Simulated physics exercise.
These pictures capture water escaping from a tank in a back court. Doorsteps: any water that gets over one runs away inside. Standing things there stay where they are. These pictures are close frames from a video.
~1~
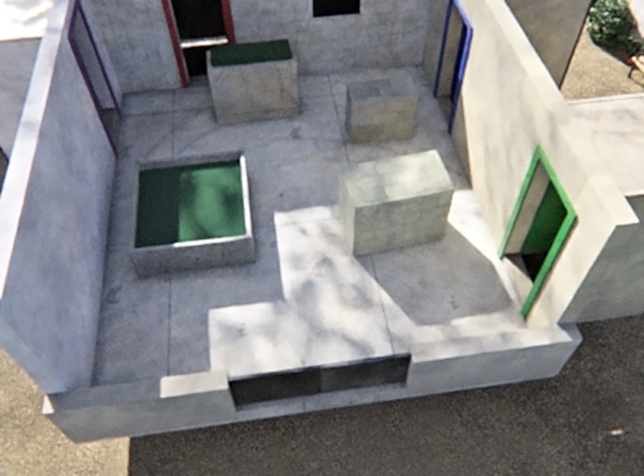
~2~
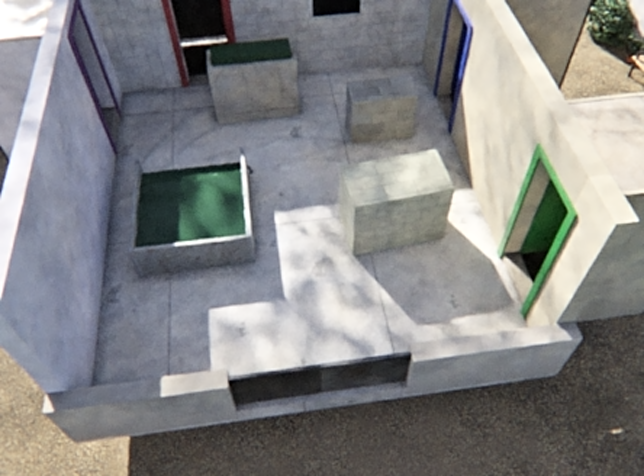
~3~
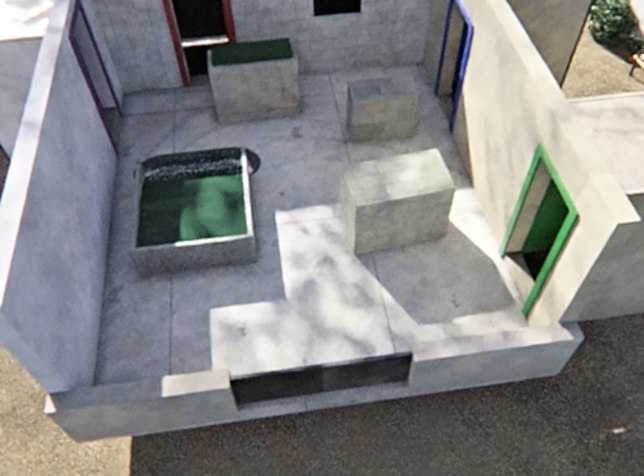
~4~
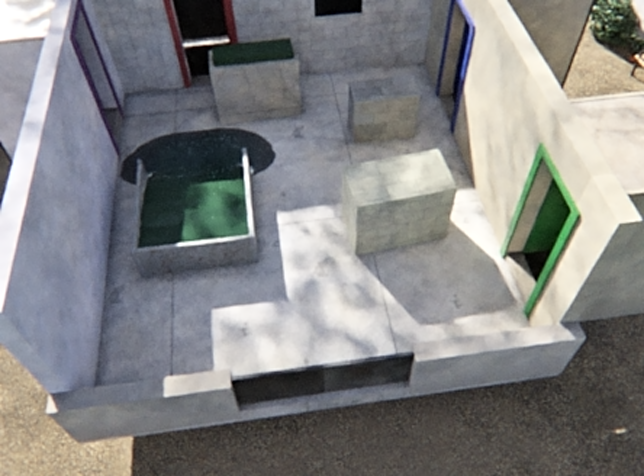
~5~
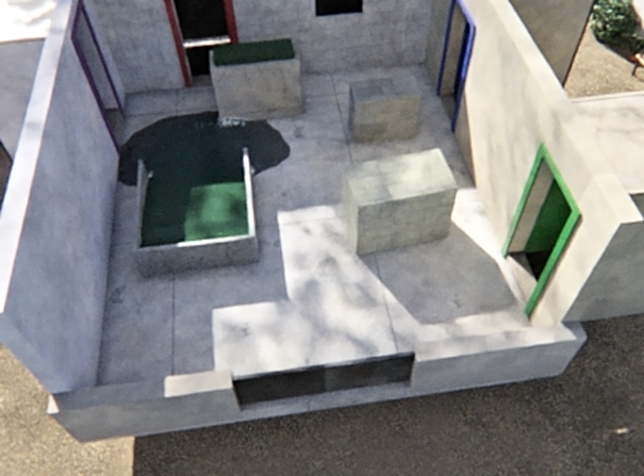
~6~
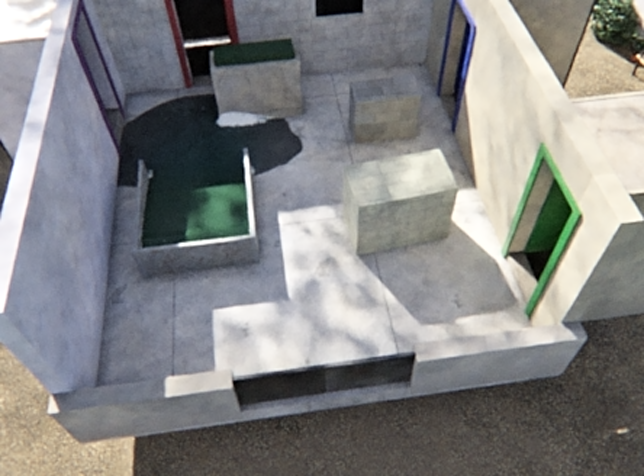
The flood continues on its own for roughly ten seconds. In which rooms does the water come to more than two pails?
The red door tops two buckets; the blue door tops two buckets; the green door never tops two buckets; the purple door never tops two buckets.
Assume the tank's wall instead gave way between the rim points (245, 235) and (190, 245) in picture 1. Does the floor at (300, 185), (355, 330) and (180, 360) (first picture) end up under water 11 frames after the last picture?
Spot one ends up untouched by the spill, spot two deluged, spot three deluged.
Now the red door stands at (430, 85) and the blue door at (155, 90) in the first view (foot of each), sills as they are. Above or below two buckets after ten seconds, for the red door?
Well, the red door tops it.
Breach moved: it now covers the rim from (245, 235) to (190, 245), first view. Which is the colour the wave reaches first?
Earliest is the door marked green.
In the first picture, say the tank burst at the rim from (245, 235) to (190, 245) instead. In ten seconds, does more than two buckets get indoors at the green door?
With the breach moved, the green one stays within limits.
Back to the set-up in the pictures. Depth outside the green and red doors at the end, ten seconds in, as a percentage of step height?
About 20 and 50 per cent.
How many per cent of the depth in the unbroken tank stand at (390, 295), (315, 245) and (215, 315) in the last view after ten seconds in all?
0, 2, 4 %.
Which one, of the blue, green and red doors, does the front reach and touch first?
Go with the one in red.
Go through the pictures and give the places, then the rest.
The first frame shows the tank at (191, 201) is whole and still.
In the second frame, the front is at a hidden place, out from the gap on the tank's far side.
In the third frame, the front is at a hidden place, out from the gap on the tank's far side.
In the fourth frame, the front is at (136, 156), out from the gap on the tank's far side.
In the fifth frame, water pours out on the tank's far side and has run to (159, 124).
In the sixth frame, the front is at (183, 100), out from the gap on the tank's far side.
A moment on, water covers 20 % of the floor; the red door over two buckets in, the blue door not reached, the green door not reached, the purple door wet at the sill, nothing in.
Next, water covers 25 % of the floor; the red door far over two buckets in, the blue door not reached, the green door not reached, the purple door wet at the sill, nothing in.
Then, water covers 40 % of the floor; the red door far over two buckets in, the blue door under two buckets in, the green door not reached, the purple door wet at the sill, nothing in.
Later, water covers 60 % of the floor; the red door far over two buckets in, the blue door over two buckets in, the green door not reached, the purple door wet at the sill, nothing in.
In the end, water covers 85 % of the floor; the red door far over two buckets in, the blue door over two buckets in, the green door wet at the sill, nothing in, the purple door wet at the sill, nothing in.
